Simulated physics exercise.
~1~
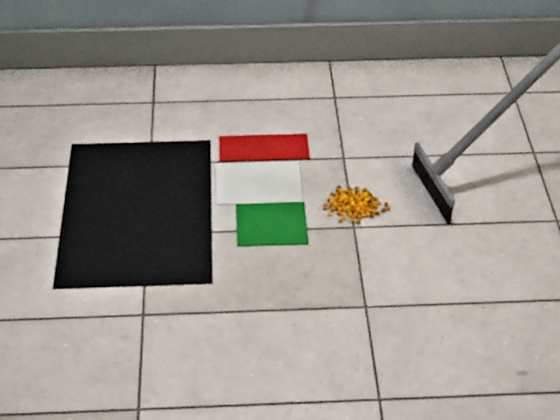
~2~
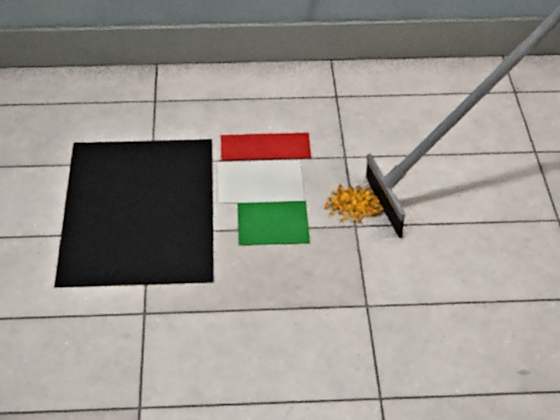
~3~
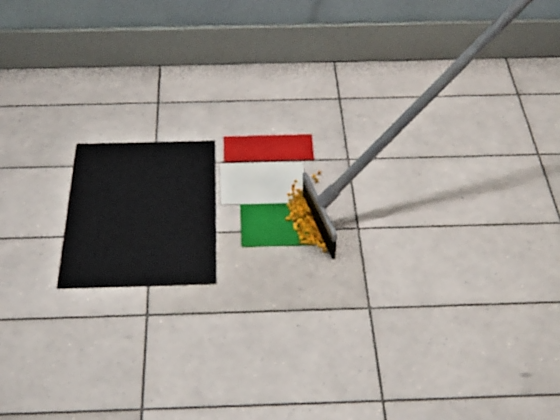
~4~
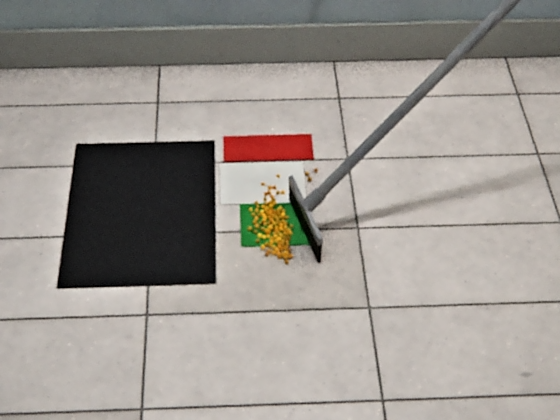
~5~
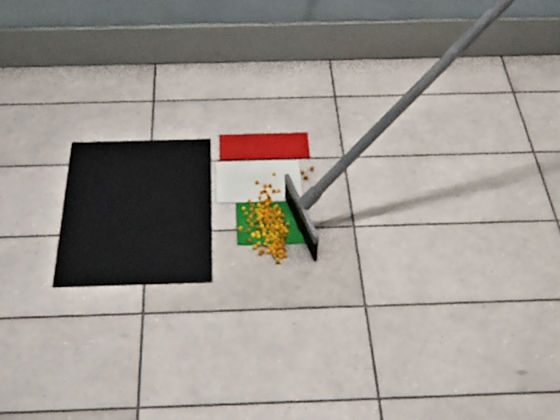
A squeegee slid left across a tiled floor into a small heap of yellow-orange kernels and pushed them onto the coloured mats, then stopped, leaving most on the green one, a few on the white, some on bare tile, and none on the red or black.
